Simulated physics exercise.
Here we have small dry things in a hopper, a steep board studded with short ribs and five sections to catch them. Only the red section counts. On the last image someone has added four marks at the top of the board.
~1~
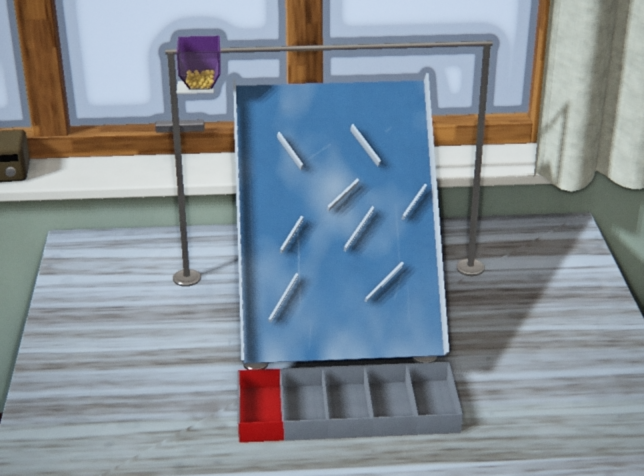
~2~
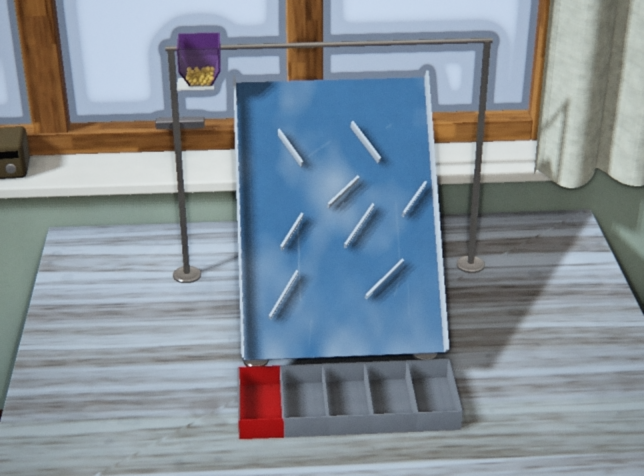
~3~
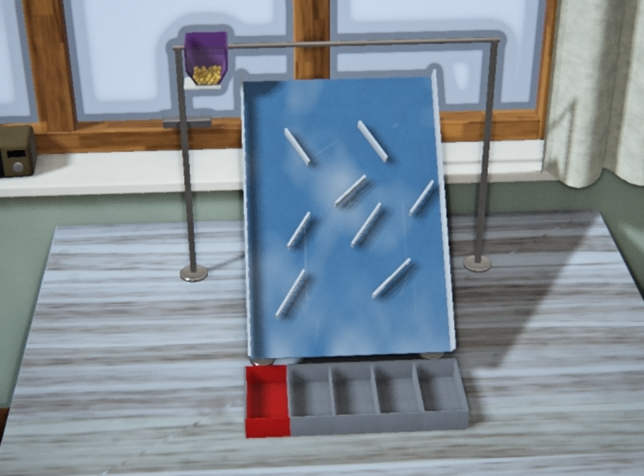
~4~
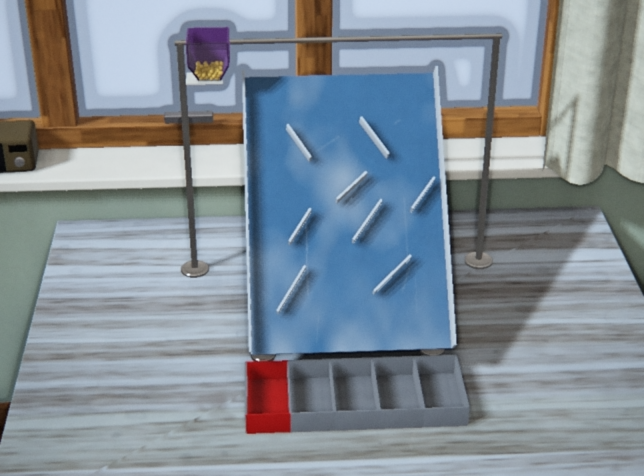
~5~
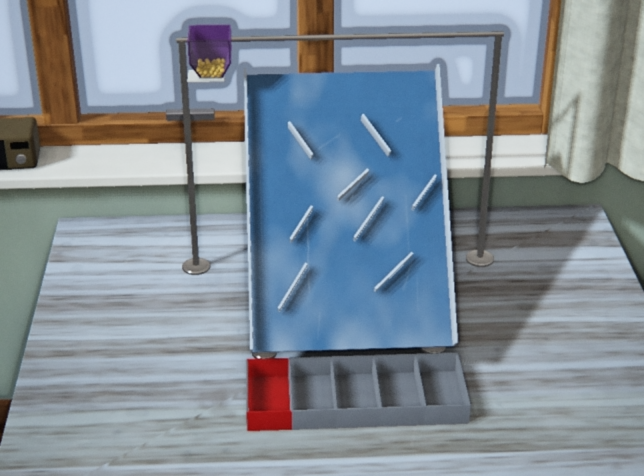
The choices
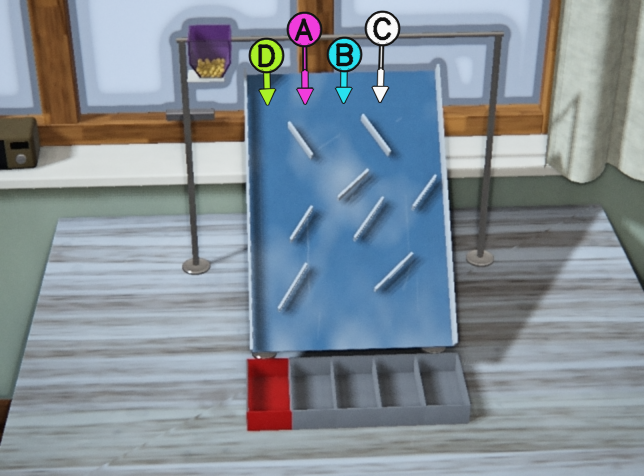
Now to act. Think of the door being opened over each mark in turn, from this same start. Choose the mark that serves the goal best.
Take D.
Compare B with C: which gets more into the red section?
Here it is mark B.
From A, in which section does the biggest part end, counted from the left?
It is the second one.
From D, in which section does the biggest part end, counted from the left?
The first from the left.
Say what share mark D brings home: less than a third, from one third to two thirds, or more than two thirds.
It is more than two thirds.
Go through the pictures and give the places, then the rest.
In the first picture, hopper at (200, 79), puffed corn balls, door shut.
In the second picture, ribs (279, 129) to (302, 162), (352, 122) to (380, 158), (329, 204) to (358, 176).
In the third picture, ribs (411, 212) to (433, 181), (288, 245) to (309, 212), (352, 243) to (380, 203).
In the fourth picture, ribs (277, 311) to (305, 266), (374, 291) to (411, 255).
In the fifth picture, red section at (269, 420), number 1 of 5 from the left.
On the marked copy, mark A meets the board at (305, 98); mark B meets the board at (343, 97); mark C meets the board at (380, 96); mark D meets the board at (267, 99).
With A, a small part in the red section, about two thirds in other sections, a small part held on the board, a small part outside the box.
With B, about a quarter in the red section, about two thirds in other sections, a small part held on the board.
With C, a small part in the red section, most in other sections, a small part held on the board.
With D, most in the red section, a small part held on the board.
